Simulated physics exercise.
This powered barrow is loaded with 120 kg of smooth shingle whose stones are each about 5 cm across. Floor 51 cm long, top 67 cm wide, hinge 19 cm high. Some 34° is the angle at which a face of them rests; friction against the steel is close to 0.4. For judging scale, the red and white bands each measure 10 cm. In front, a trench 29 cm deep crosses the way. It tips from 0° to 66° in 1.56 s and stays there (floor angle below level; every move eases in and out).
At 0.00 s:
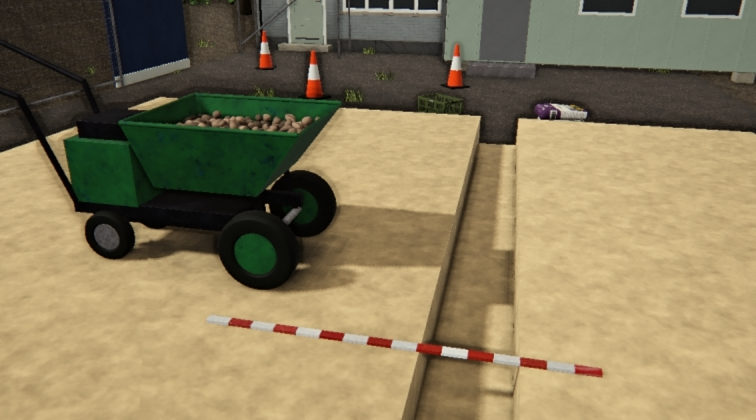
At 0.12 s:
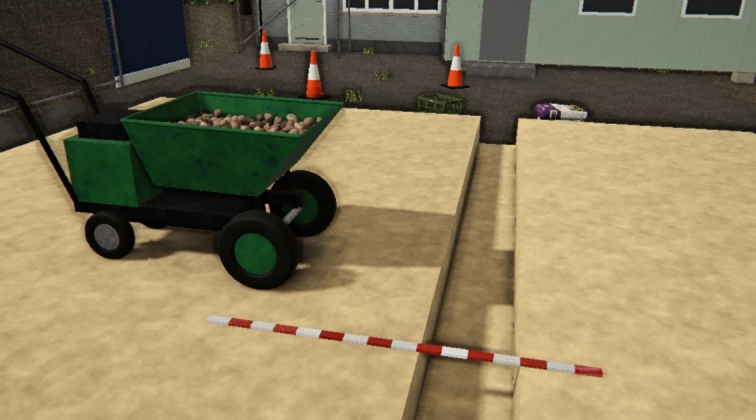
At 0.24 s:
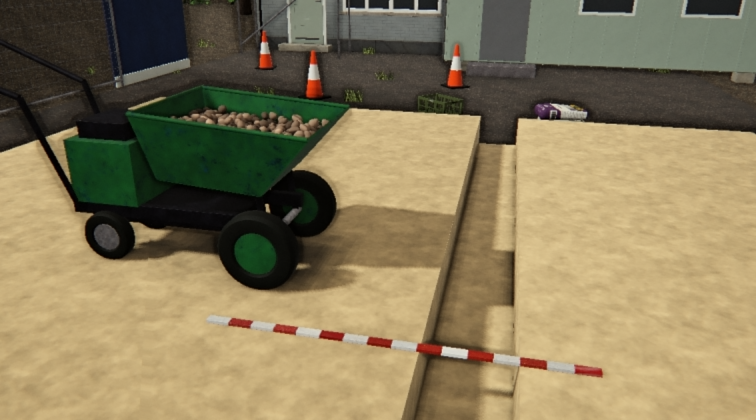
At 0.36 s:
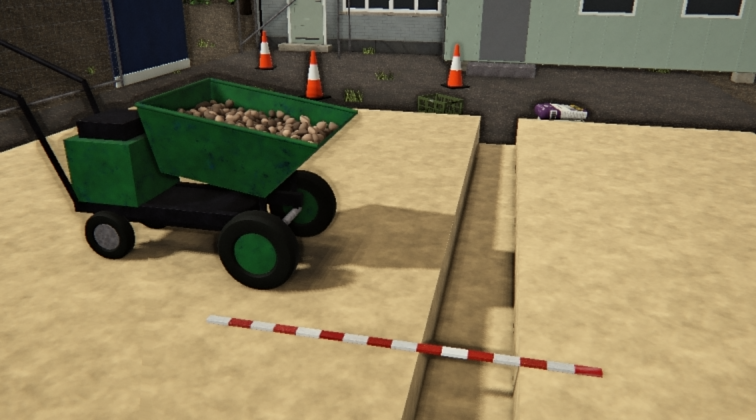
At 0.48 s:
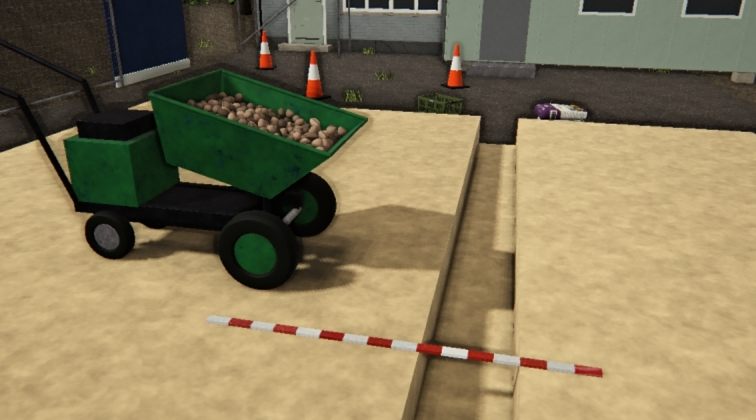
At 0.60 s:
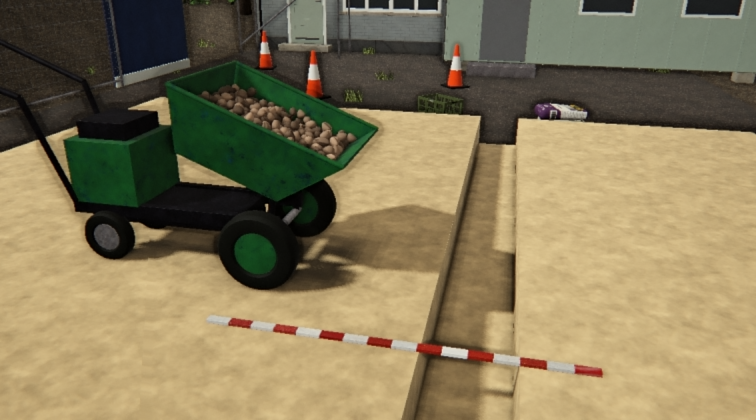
On a sandy yard cut by a narrow trench, a green powered barrow stood still while its tray, loaded with brown stones, tilted steadily up at the back and leaned toward the right.
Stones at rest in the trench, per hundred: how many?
Approx. 79 %.
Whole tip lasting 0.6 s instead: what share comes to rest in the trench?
Probably about 85 in a hundred.
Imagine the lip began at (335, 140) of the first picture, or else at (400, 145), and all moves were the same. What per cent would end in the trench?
100 and 55 %.
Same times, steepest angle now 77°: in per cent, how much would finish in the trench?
With that change, near 65 per cent.
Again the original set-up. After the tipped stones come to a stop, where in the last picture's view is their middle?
Roughly (464, 315), I'd say.
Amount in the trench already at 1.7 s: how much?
About 20 per cent by then.
After 1.2 s the floor is at 56°; 100 % in the tray; the foremost stones are at (390, 212).
After 1.7 s the floor is at 66°; 64 % in the tray, 16 % short of the trench, 20 % in the trench; the foremost stones are at (495, 325).
After 2.0 s the floor is at 66°; 32 % in the tray, 18 % short of the trench, 50 % in the trench; the foremost stones are at (511, 330).
After 4.0 s the floor is at 66°; 0 % in the tray, 21 % short of the trench, 79 % in the trench; the foremost stones are at (511, 331).
